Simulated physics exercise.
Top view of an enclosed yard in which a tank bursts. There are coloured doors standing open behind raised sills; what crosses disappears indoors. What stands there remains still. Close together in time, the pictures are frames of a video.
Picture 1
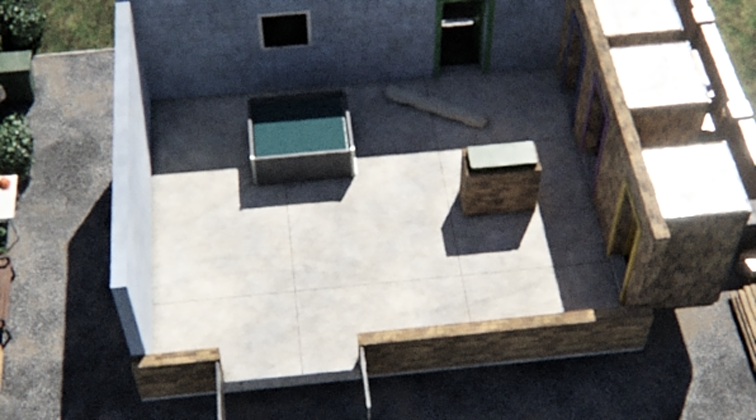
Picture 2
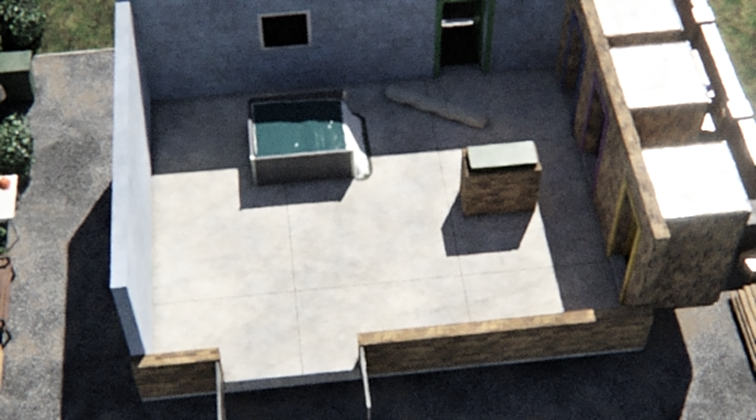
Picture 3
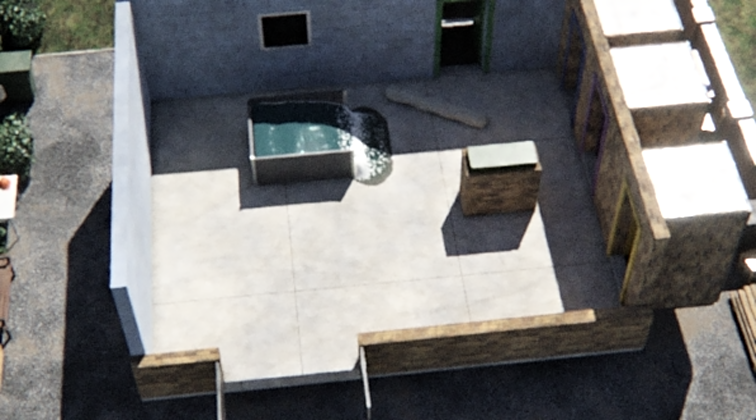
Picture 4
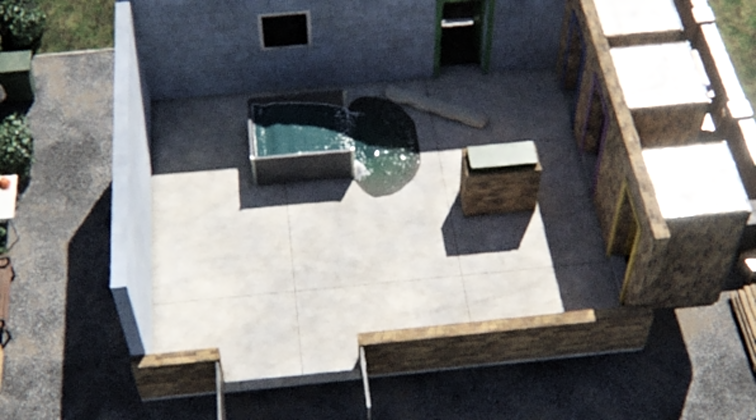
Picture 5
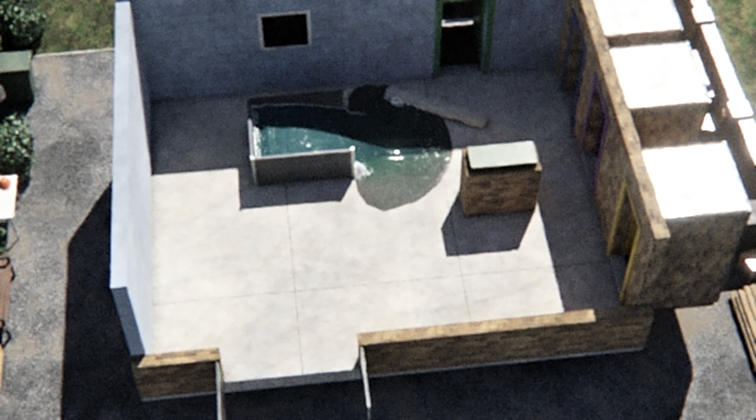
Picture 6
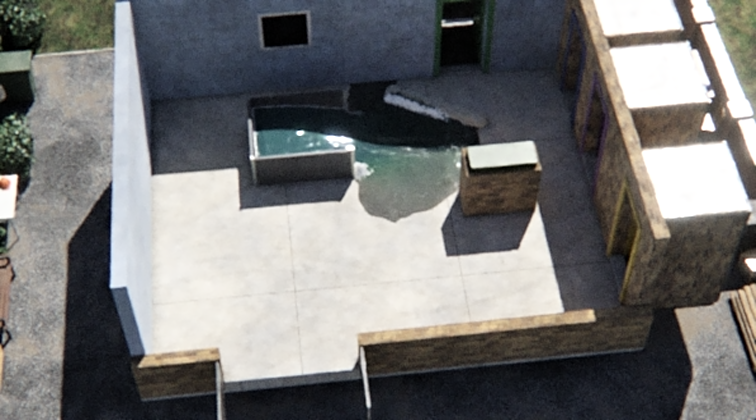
Water pours out of the tank's right side and spreads across the pale floor toward a brick block.
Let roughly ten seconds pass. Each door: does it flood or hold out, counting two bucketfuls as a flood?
Result: The yellow door ends up within two buckets. The purple door ends up over two buckets. The green door ends up over two buckets. The blue door ends up over two buckets.
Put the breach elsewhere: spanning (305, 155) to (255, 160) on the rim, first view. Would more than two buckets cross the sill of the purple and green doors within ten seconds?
First purple is not flooded, then green is not flooded.
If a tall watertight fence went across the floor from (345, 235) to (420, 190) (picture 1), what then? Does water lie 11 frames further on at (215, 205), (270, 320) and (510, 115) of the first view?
Taking the points in order, they are high and dry, high and dry and inundated.
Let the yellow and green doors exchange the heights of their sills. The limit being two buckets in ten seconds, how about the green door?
Reading - green door: Below the limit.
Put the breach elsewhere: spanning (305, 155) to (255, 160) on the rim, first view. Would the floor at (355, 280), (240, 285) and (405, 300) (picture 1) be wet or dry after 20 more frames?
In turn: Inundated, then inundated, then inundated.
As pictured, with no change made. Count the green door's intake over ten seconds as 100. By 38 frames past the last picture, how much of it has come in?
Roughly 10 per cent.
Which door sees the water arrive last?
It's the yellow door.
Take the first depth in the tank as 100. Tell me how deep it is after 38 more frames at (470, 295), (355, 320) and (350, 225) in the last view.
Depths of roughly 10, 2 and 0 per cent.
A moment on, water covers 20 % of the floor; the yellow door not reached, the purple door not reached, the green door not reached, the blue door not reached.
Next, water covers 30 % of the floor; the yellow door not reached, the purple door over two buckets in, the green door wet at the sill, nothing in, the blue door under two buckets in.
Then, water covers 45 % of the floor; the yellow door wet at the sill, nothing in, the purple door far over two buckets in, the green door wet at the sill, nothing in, the blue door under two buckets in.
Later, water covers 55 % of the floor; the yellow door wet at the sill, nothing in, the purple door far over two buckets in, the green door under two buckets in, the blue door over two buckets in.
In the end, water covers 75 % of the floor; the yellow door wet at the sill, nothing in, the purple door far over two buckets in, the green door over two buckets in, the blue door over two buckets in.
